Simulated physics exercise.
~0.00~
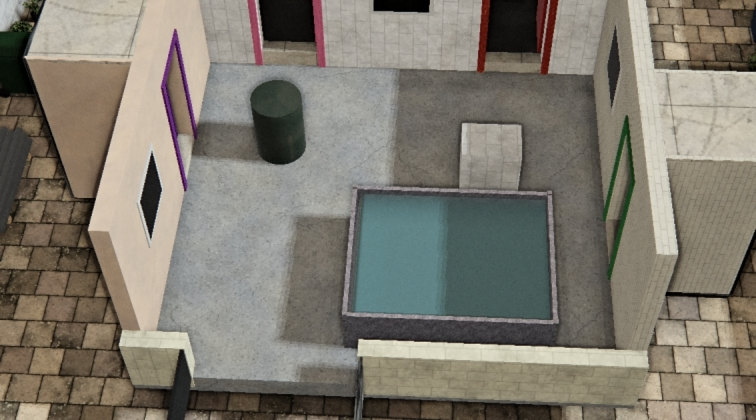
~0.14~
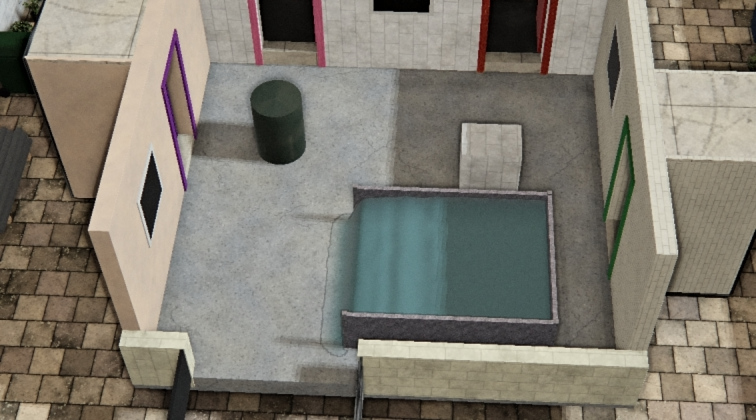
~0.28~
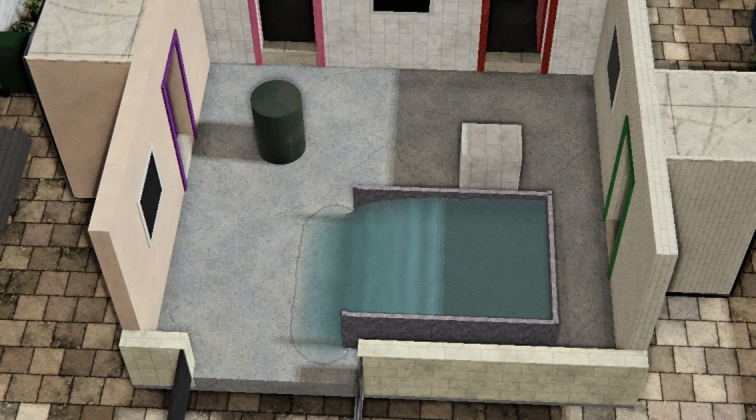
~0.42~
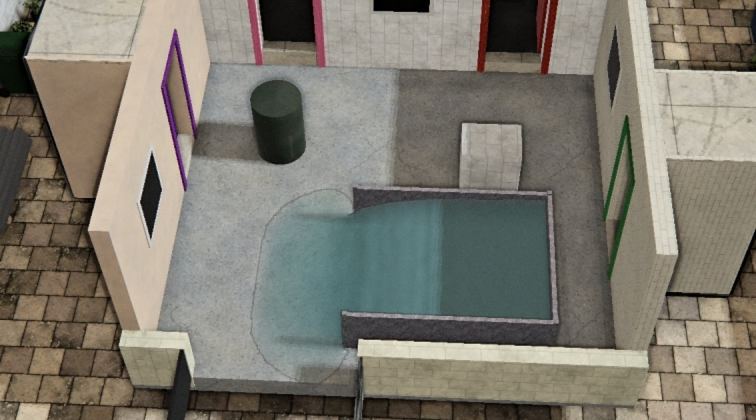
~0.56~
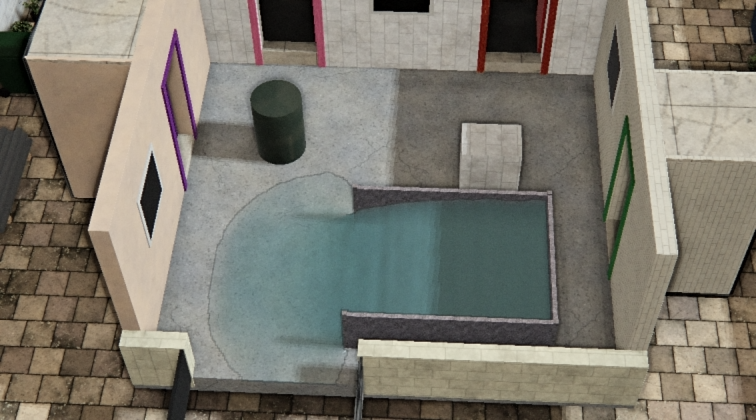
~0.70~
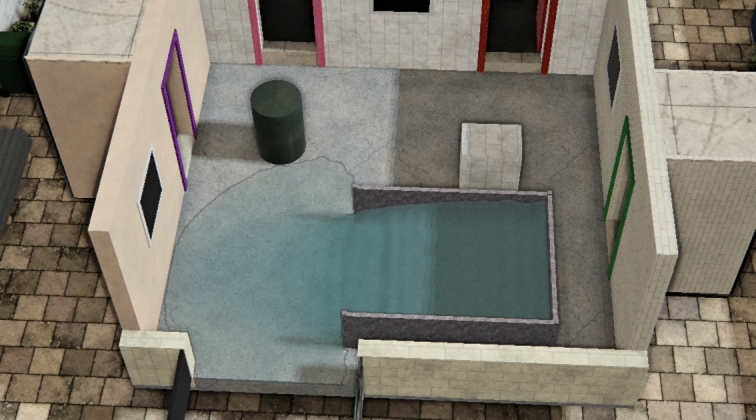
In a walled courtyard seen from above, one side of an open tank gives way and water spreads left across the floor.
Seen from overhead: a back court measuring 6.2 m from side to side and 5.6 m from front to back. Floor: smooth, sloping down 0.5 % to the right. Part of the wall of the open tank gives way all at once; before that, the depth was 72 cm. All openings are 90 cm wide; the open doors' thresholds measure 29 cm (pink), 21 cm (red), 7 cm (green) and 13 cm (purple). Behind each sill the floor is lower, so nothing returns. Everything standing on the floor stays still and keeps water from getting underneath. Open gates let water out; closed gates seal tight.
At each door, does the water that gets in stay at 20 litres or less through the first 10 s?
As I see it, pink door: Limit unbroken. Red door: Limit unbroken. Green door: Limit unbroken. Purple door: Limit broken.
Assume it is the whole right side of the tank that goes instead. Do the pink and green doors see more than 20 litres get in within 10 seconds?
Checking each door against the limit: Pink does not exceed it, green tops it.
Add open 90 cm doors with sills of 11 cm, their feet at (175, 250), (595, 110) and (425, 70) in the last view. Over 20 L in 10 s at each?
Per doorway, in order: Sufficient / sufficient / insufficient.
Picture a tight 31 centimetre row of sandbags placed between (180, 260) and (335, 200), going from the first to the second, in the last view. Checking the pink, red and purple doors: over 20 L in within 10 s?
Checking the limit, pink is fine, red is fine, purple is fine.
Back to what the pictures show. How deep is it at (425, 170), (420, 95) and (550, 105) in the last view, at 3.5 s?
First 0 cm, then 1 cm, then 0 cm.
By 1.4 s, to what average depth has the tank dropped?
About 44 centimetres on average.
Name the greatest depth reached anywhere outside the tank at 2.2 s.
Peak depth: Approx. 48 cm.
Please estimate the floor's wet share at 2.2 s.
Covered: Roughly 40 per cent.
After 1.4 s water covers 35 % of the floor and is deepest (46 cm) near (152, 359); pink door not reached, red door not reached, green door not reached, purple door 18 cm at the sill, 0 L in.
After 2.2 s water covers 40 % of the floor and is deepest (48 cm) near (154, 348); pink door not reached, red door not reached, green door not reached, purple door 25 cm at the sill, 18 L in.
After 3.5 s water covers 45 % of the floor and is deepest (36 cm) near (219, 79); pink door 26 cm at the sill, 0 L in, red door not reached, green door not reached, purple door 20 cm at the sill, 64 L in.
After 6.0 s water covers 85 % of the floor and is deepest (27 cm) near (595, 142); pink door 14 cm at the sill, 0 L in, red door 4 cm at the sill, 0 L in, green door not reached, purple door 13 cm at the sill, 95 L in.
After 10.0 s water covers 100 % of the floor and is deepest (20 cm) near (614, 379); pink door 7 cm at the sill, 0 L in, red door 14 cm at the sill, 0 L in, green door 9 cm at the sill, 0 L in, purple door 6 cm at the sill, 96 L in.
